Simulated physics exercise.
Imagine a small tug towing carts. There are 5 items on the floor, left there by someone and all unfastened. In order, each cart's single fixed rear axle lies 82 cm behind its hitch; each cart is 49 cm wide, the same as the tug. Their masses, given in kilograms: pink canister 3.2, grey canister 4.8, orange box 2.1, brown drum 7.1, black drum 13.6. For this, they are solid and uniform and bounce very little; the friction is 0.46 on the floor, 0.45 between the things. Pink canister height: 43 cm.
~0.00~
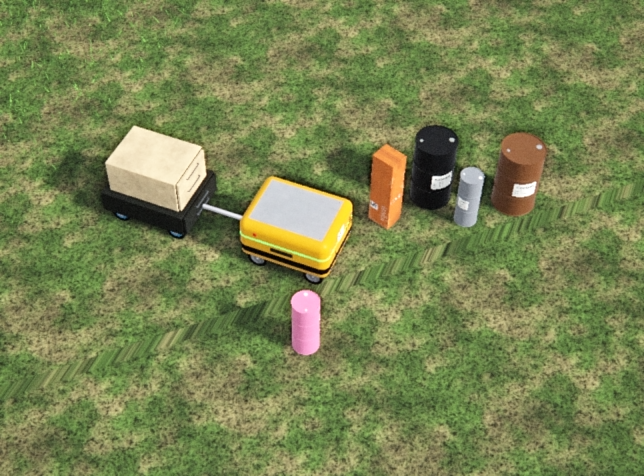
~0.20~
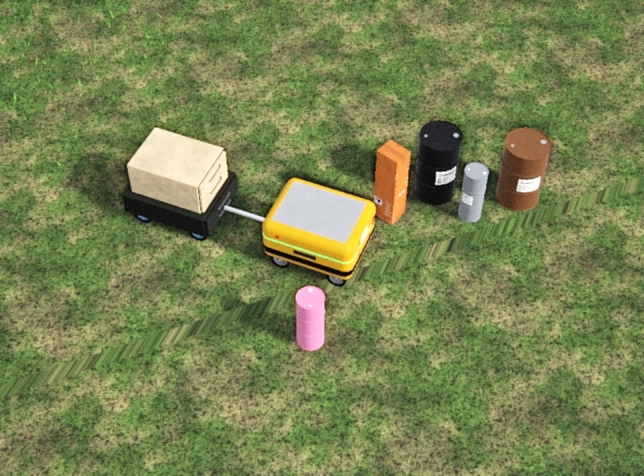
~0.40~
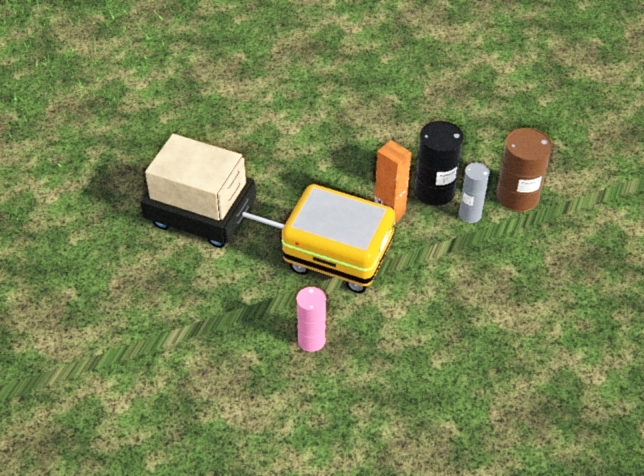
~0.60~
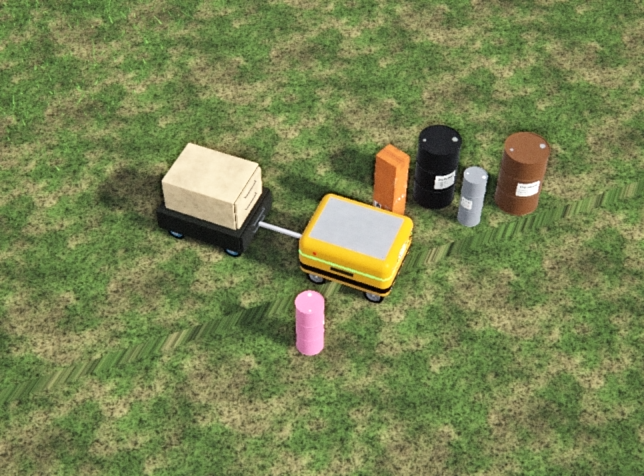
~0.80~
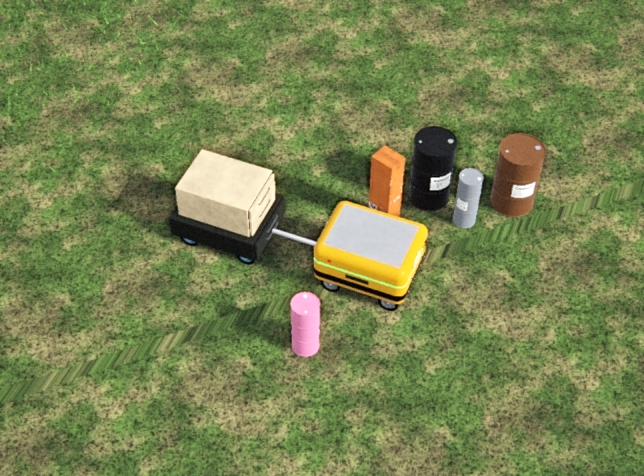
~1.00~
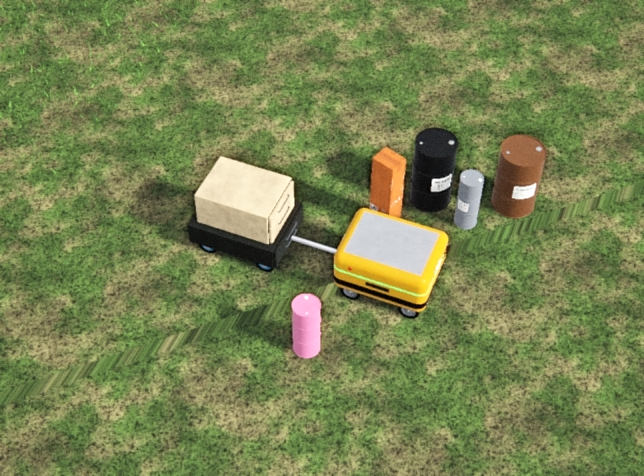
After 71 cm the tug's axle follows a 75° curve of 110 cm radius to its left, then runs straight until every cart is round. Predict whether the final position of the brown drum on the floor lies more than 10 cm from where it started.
It does get moved.
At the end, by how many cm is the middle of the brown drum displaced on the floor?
I'd say about 38 cm between start and finish.
Around 2.60 s, tug has run 172 cm.
Around 4.00 s, tug has run 264 cm; brown drum shifted 15 cm near (525, 163); grey canister shifted 5 cm.
Finally (6.2 s), not toppled but over 10 cm from the start, brown drum; the other 4 still in place (within 10 cm). Final places as that camera would see them, brown drum near (528, 142).
